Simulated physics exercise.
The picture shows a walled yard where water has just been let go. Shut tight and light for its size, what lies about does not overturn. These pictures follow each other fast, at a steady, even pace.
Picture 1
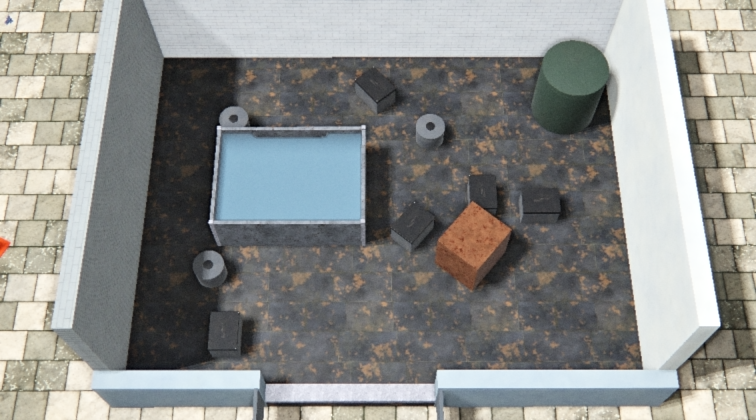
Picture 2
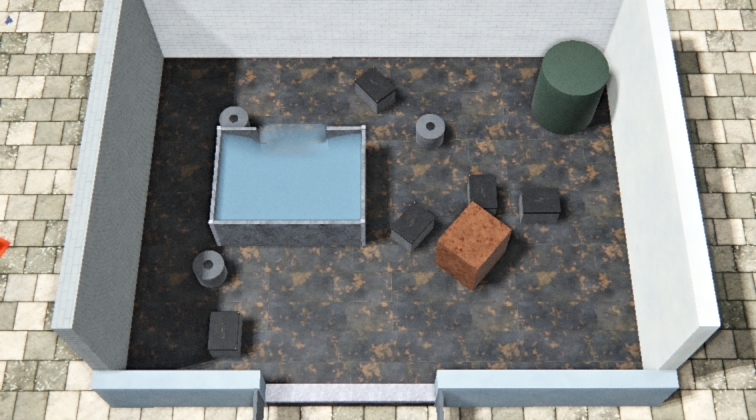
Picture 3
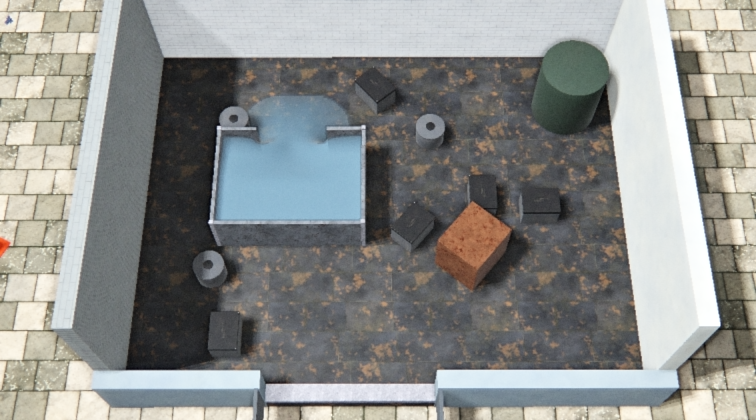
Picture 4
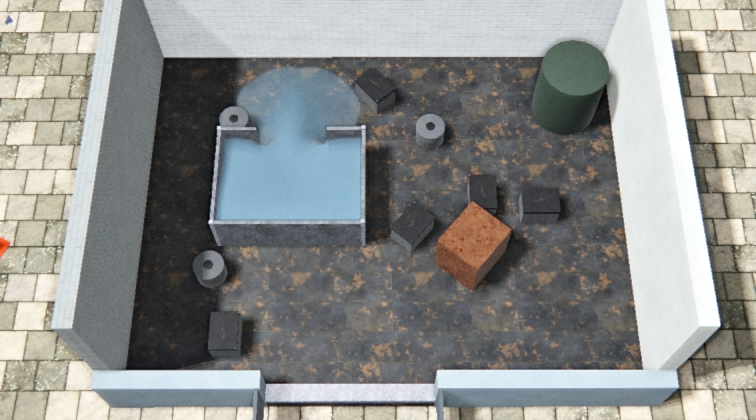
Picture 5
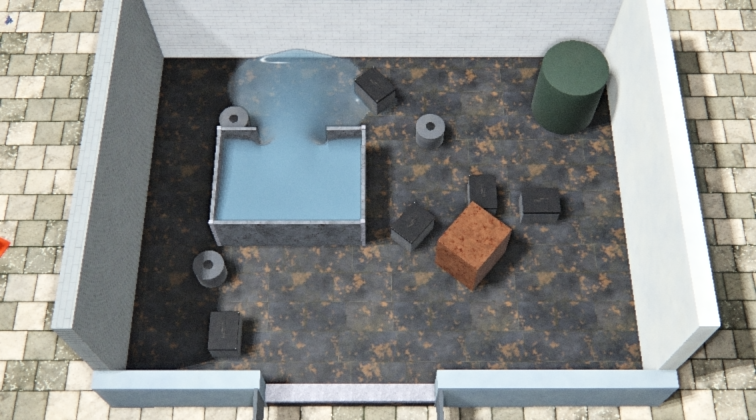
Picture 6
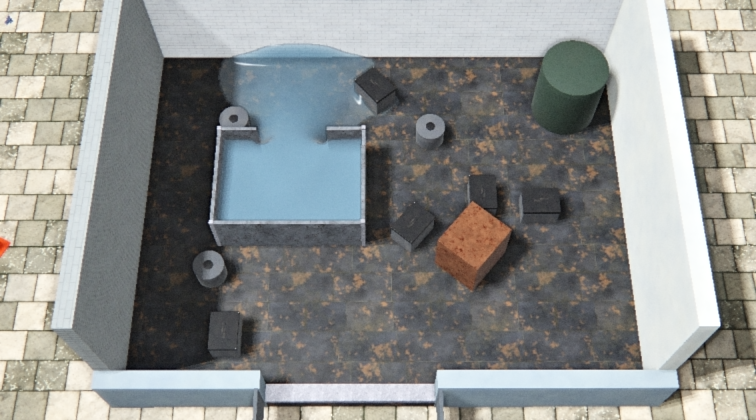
In a walled yard with dark blocks, grey cylinders, an orange-brown box and a green drum, water pours through a gap in the back of a raised pool, spreads out and reaches the rear wall, while the objects stay put.
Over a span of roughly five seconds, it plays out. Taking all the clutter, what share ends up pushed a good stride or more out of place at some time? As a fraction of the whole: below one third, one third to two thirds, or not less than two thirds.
Middle band.
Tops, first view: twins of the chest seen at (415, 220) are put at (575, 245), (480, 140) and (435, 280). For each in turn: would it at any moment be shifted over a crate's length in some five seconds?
Each in turn: Stays in place, pushed clear, stays in place.
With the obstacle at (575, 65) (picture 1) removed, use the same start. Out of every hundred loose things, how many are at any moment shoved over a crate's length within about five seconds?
Something like 50 percent of the things.
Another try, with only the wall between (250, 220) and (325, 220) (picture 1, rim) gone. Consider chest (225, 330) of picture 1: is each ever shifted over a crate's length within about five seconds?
My take: It got there.
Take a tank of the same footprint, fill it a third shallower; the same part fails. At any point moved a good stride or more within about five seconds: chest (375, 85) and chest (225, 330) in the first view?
First: Travelled that far. Second: Stayed within that.
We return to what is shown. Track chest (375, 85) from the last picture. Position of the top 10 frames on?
Roughly at pixel (453, 104).
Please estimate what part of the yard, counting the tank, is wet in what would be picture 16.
I'd say around 35 in a hundred.
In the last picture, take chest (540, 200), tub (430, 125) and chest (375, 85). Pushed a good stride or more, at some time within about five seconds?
Tally in given order: The full distance / the full distance / the full distance.
A moment on, 0 of 8 are well off their spots; 0 afloat.
Next, 1 of 8 are well off their spots; 0 afloat.
Later, 3 of 8 are well off their spots; 1 afloat.
In the end, 5 of 8 are well off their spots, and 5 have been at some point; 2 afloat.
